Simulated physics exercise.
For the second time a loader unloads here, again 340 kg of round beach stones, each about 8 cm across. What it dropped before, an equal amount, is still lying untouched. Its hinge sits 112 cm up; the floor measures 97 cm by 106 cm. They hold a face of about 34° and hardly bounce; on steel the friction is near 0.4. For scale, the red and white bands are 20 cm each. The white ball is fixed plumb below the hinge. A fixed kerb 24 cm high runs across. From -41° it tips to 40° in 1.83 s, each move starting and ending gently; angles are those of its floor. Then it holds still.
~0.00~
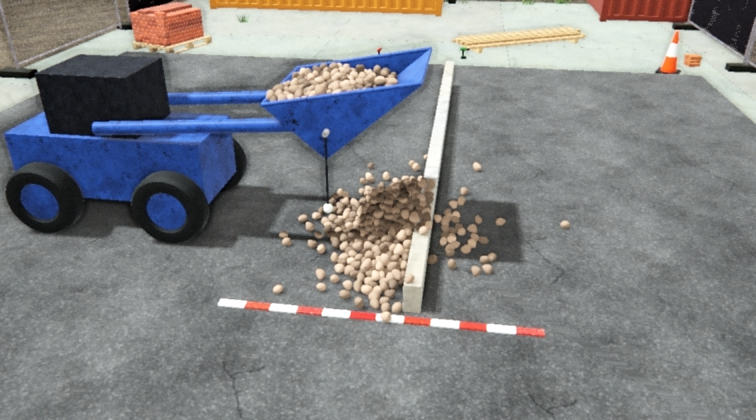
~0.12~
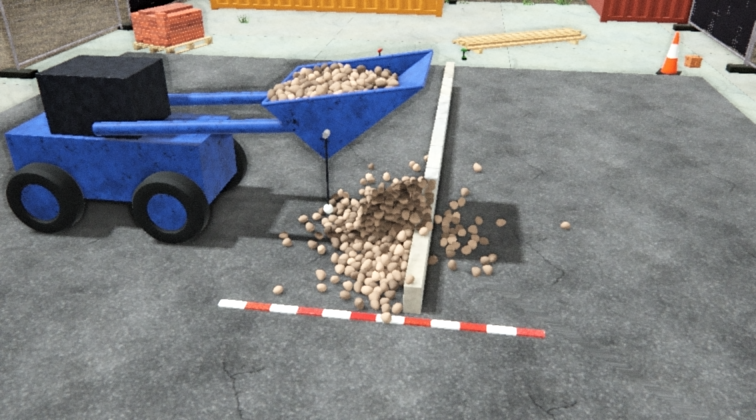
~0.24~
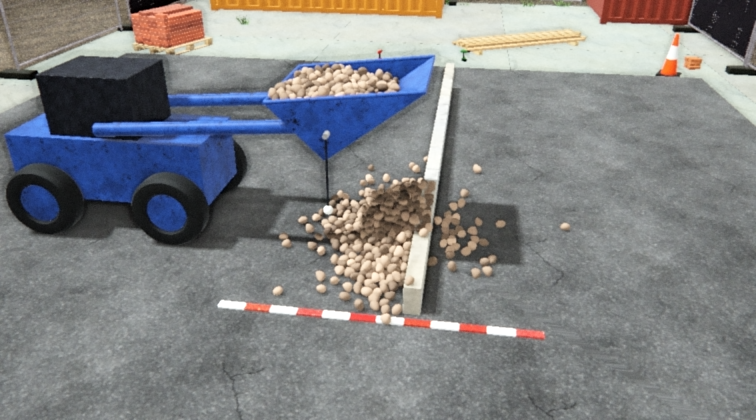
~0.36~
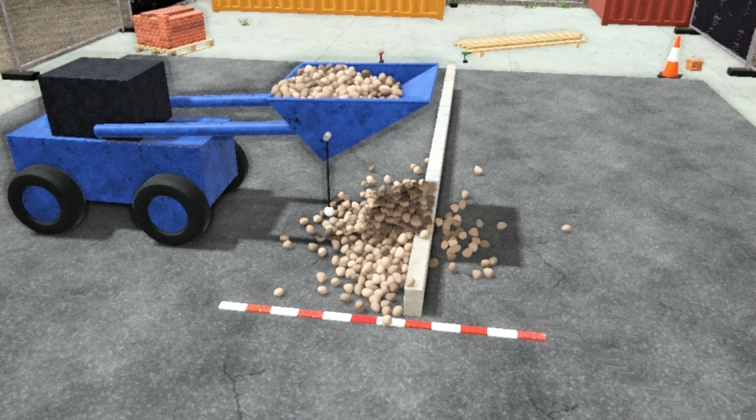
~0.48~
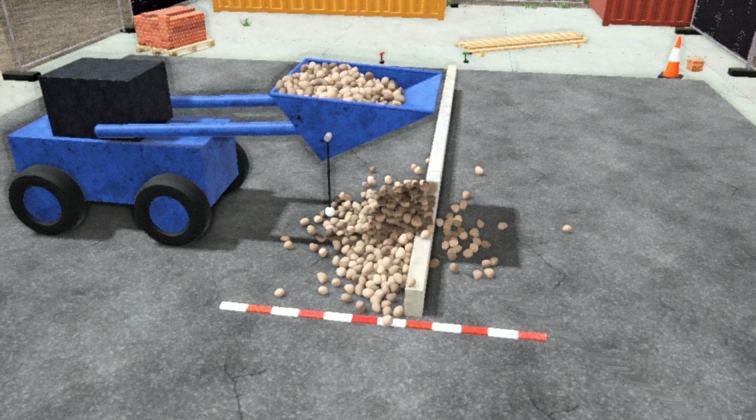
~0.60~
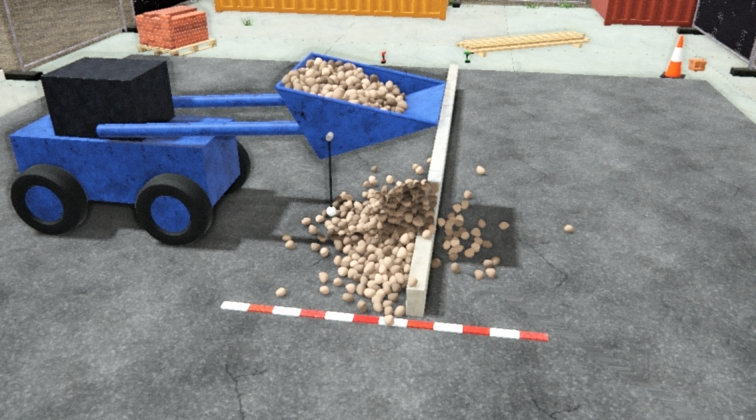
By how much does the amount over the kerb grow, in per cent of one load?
Some 78 per cent is added.
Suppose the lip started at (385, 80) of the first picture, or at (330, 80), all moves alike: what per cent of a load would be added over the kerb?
Near 25 per cent from the first place, 0 from the second.
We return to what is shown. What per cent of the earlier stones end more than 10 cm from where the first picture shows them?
Roughly 5 per cent of them.
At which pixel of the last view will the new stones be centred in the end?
Near (468, 228).
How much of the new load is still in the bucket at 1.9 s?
About 25 per cent.
After 1.4 s the floor is at 27°; in per cent of one load, 99 in the bucket, 94 on this side of the kerb, 7 over the kerb; the foremost stones are at (500, 248).
After 1.9 s the floor is at 40°; in per cent of one load, 25 in the bucket, 125 on this side of the kerb, 50 over the kerb; the foremost stones are at (525, 233).
After 2.3 s the floor is at 40°; in per cent of one load, 2 in the bucket, 122 on this side of the kerb, 77 over the kerb; the foremost stones are at (576, 239).
After 4.9 s the floor is at 40°; in per cent of one load, 0 in the bucket, 116 on this side of the kerb, 85 over the kerb; the foremost stones are at (628, 234). Net gain over the kerb, 78.
